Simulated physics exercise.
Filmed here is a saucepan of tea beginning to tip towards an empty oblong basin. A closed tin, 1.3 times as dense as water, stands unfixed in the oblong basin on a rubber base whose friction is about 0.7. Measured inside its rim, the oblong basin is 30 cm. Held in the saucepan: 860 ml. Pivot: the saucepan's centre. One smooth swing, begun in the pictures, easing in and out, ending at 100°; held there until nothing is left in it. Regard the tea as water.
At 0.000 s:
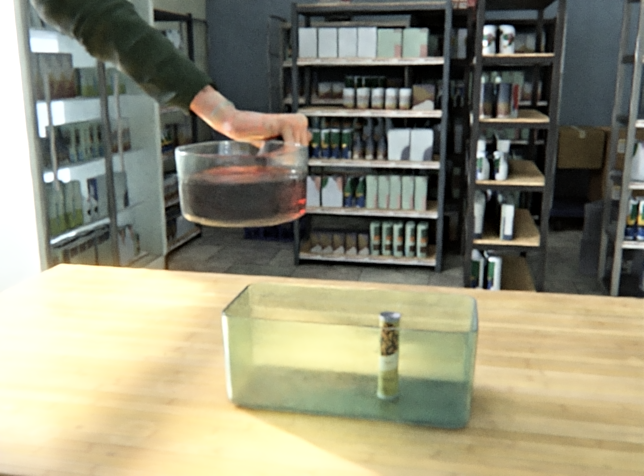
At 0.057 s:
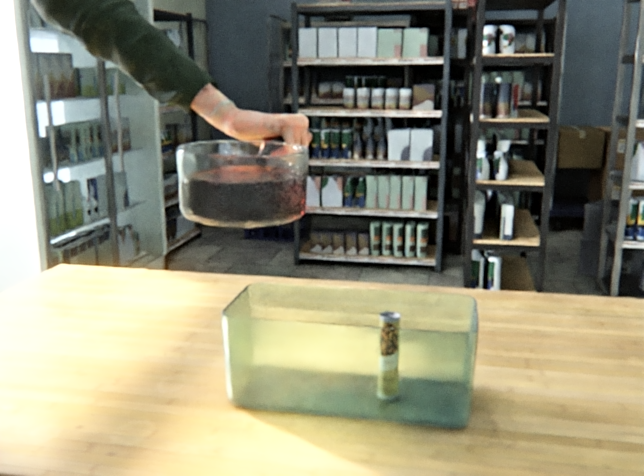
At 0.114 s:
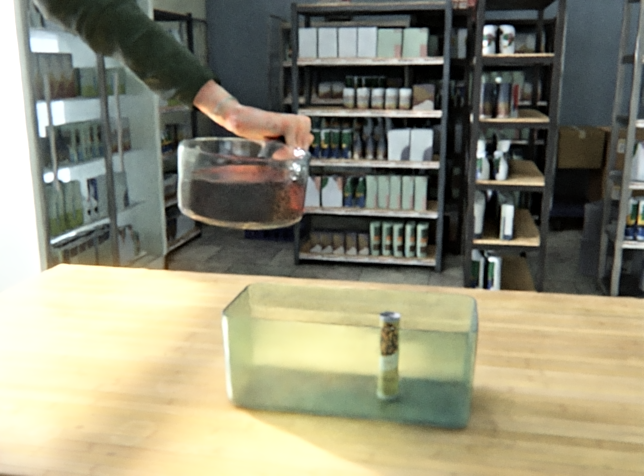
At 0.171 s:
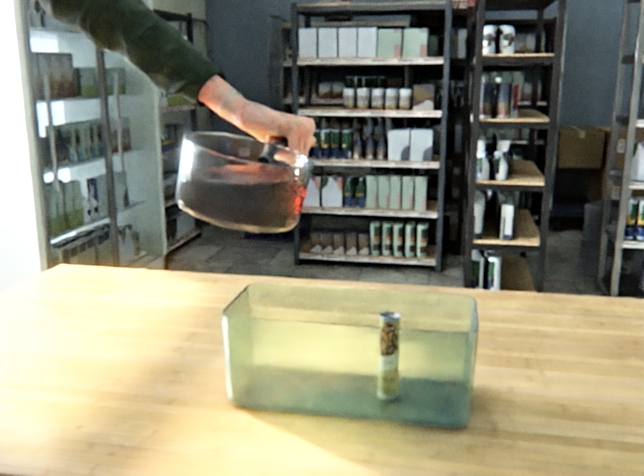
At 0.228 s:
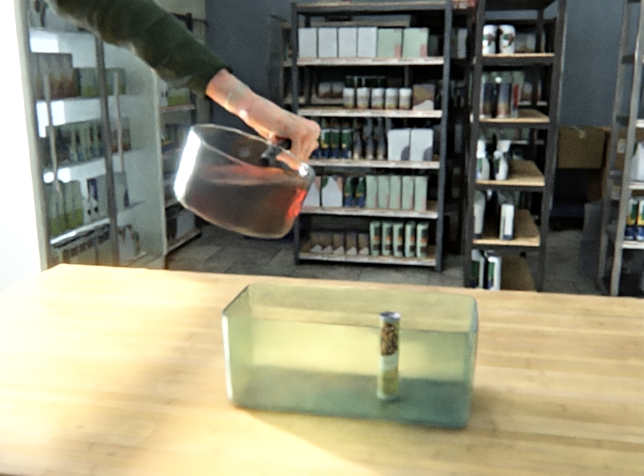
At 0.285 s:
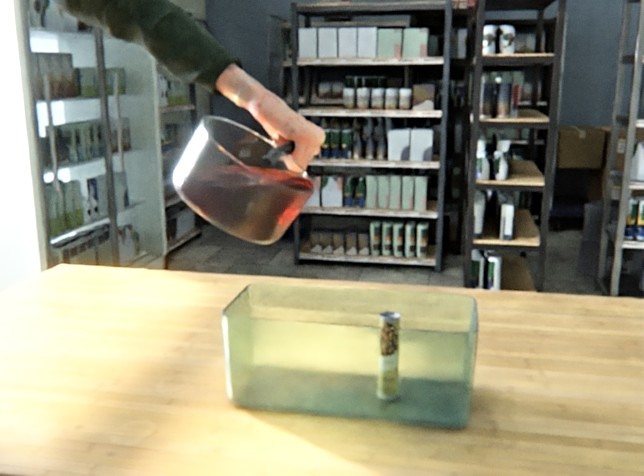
A hand holding a glass saucepan of reddish-brown tea above a clear oblong basin with a tin inside, tilting it steadily rightward.
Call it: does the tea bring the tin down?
Call: Brought down.
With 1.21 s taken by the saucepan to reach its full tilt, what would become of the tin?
In that case the tin does not tip.
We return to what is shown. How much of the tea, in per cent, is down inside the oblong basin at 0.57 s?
Near 20 in a hundred.
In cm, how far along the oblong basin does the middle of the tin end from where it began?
Looks like roughly 5.5 cm in total.
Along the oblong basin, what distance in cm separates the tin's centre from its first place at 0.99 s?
The tin has gone some 3 cm.
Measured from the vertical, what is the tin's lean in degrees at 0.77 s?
Looks like some 0 degrees from vertical upright.
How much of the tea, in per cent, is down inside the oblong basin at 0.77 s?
Some 80 per cent.
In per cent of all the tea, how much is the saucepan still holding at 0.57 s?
About 36 percent.
By 0.57 s the tilt is 89° and 36 per cent is still to pour; the tin stands where it began.
By 0.77 s the tilt is 100° and 11 per cent is still to pour; the tin stands 1 cm from where it began.
By 0.99 s the tilt is 100° and 2 per cent is still to pour; the tin leans 38°.
By 1.22 s the tilt is 100° and 0 per cent is still to pour; the tin lies on its side.
At rest the tin lies on its side.
